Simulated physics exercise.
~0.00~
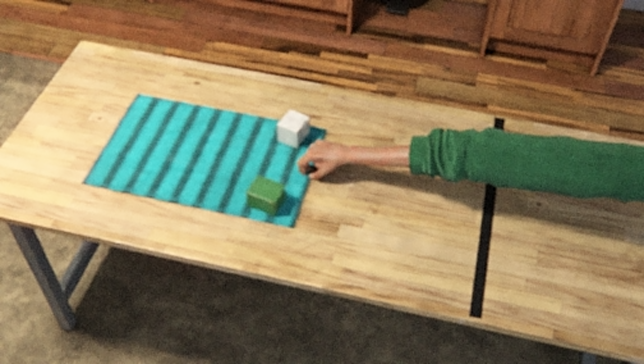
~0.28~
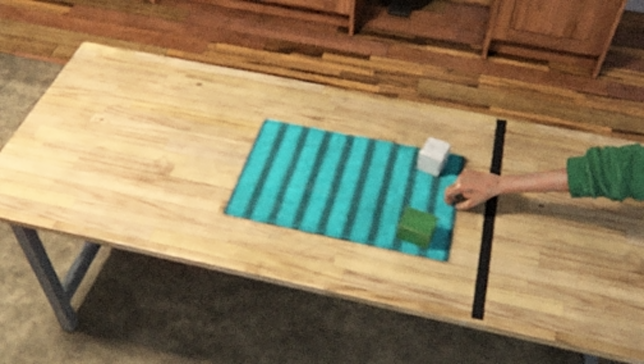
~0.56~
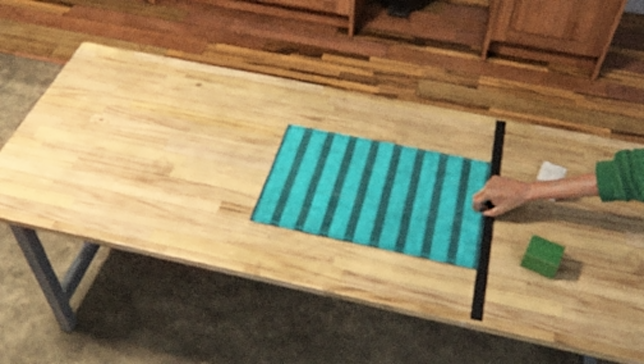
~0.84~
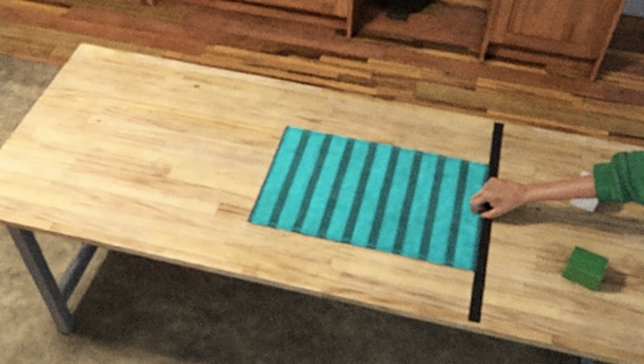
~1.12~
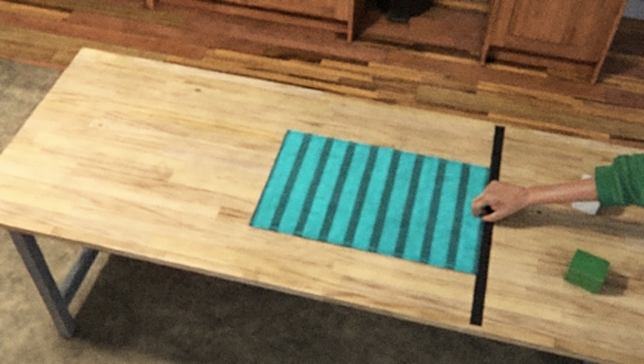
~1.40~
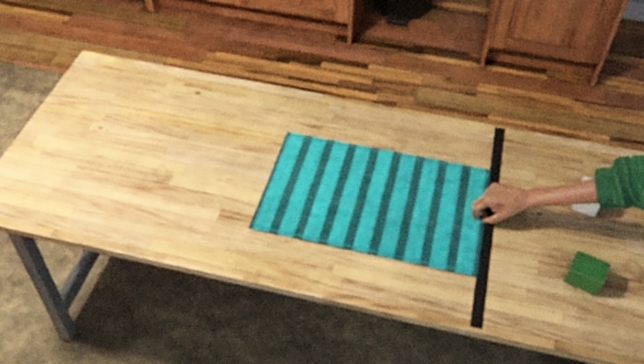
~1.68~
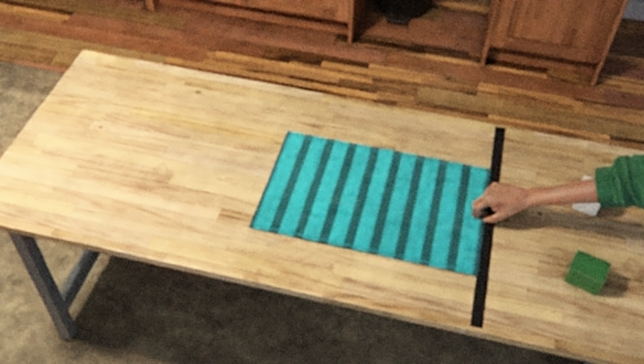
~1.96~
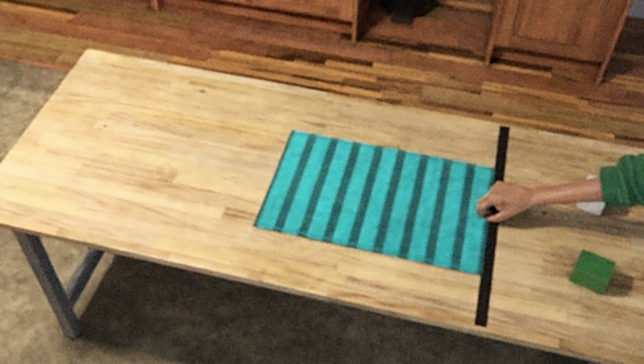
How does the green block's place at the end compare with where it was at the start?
At the start the green block sat on the turquoise cloth, well to the left of the black tape. By the end it rested on the bare table to the right of the tape, off the cloth.
A hand in a green sleeve pulled a striped turquoise cloth carrying a white block and a green block rightward across a wooden table, then stopped at the black tape, and both blocks slid off the front and came to rest beyond it.
